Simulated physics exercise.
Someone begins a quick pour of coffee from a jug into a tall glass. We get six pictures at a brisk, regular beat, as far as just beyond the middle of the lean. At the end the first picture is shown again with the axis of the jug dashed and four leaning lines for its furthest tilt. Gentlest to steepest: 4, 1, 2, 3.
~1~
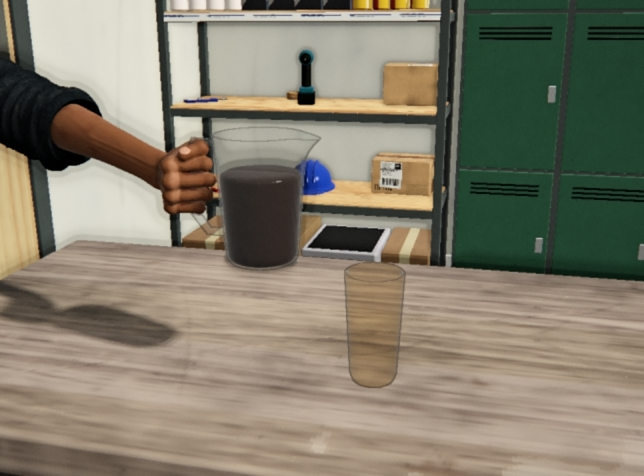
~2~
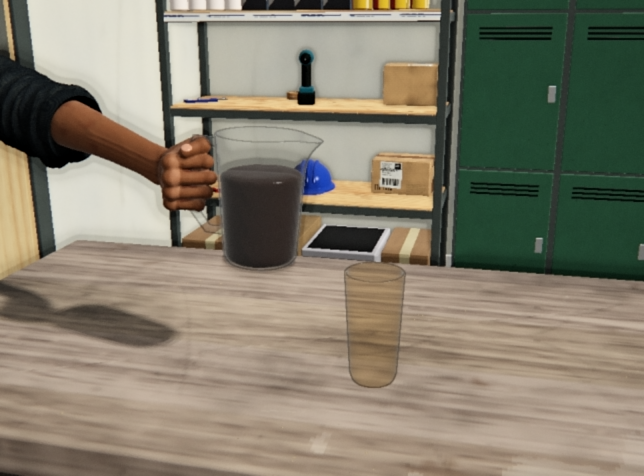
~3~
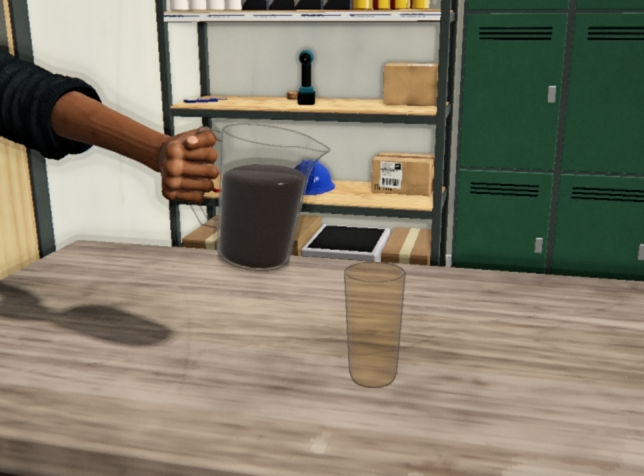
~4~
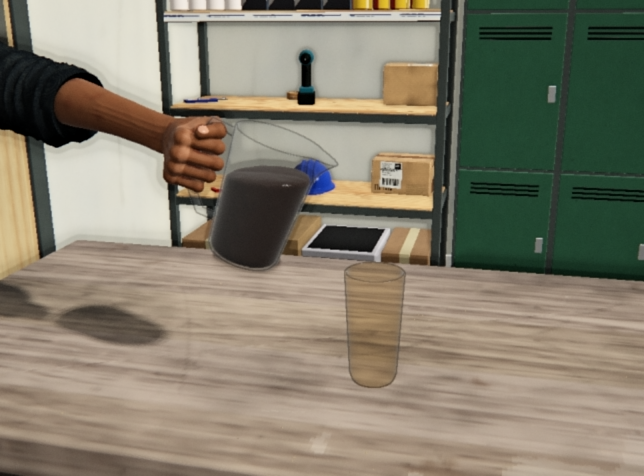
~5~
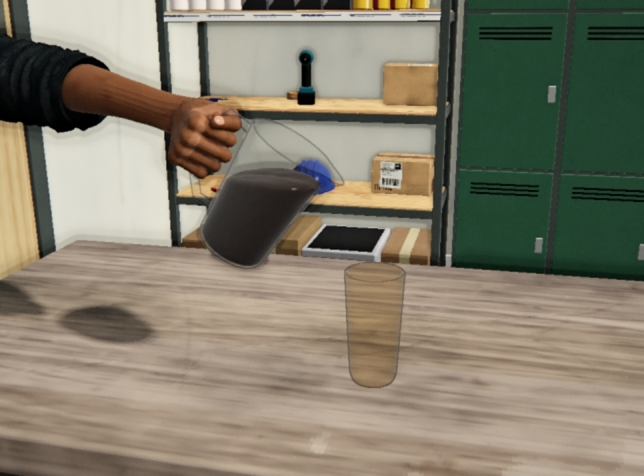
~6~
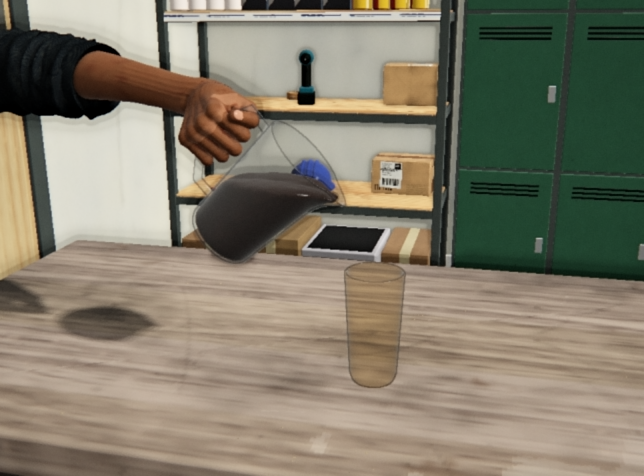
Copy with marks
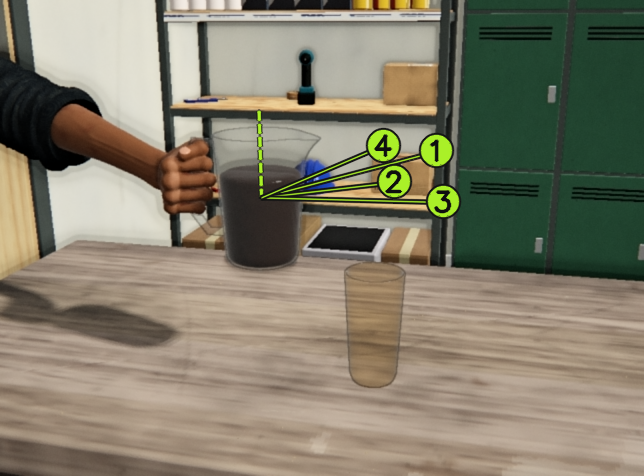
The clip opens with a hand gripping the handle of a clear jug of dark liquid, held upright to the left of an empty tall glass on a wooden table. Slowly at first, then more steeply, the hand rises and tilts the jug rightward, the liquid sliding toward its lip.
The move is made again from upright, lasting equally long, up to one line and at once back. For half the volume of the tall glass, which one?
It is 4.
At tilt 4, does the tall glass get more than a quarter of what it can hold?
Yes, clearly.
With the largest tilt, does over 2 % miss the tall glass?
Yes, it does.
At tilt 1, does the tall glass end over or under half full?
Over.
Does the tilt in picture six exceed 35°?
Yes, it does.
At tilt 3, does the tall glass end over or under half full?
Over half.
In lime, 1 at (420, 156); 2 at (377, 184); 3 at (426, 202); 4 at (368, 152).
For tilt 1, the tall glass ends with about 71 % of what it can hold; 4 % of the coffee is spilt.
For tilt 2, the tall glass ends with about 90 % of what it can hold; 9 % of the coffee is spilt.
For tilt 3, the tall glass ends with about 91 % of what it can hold; 22 % of the coffee is spilt.
For tilt 4, the tall glass ends with about 50 % of what it can hold.
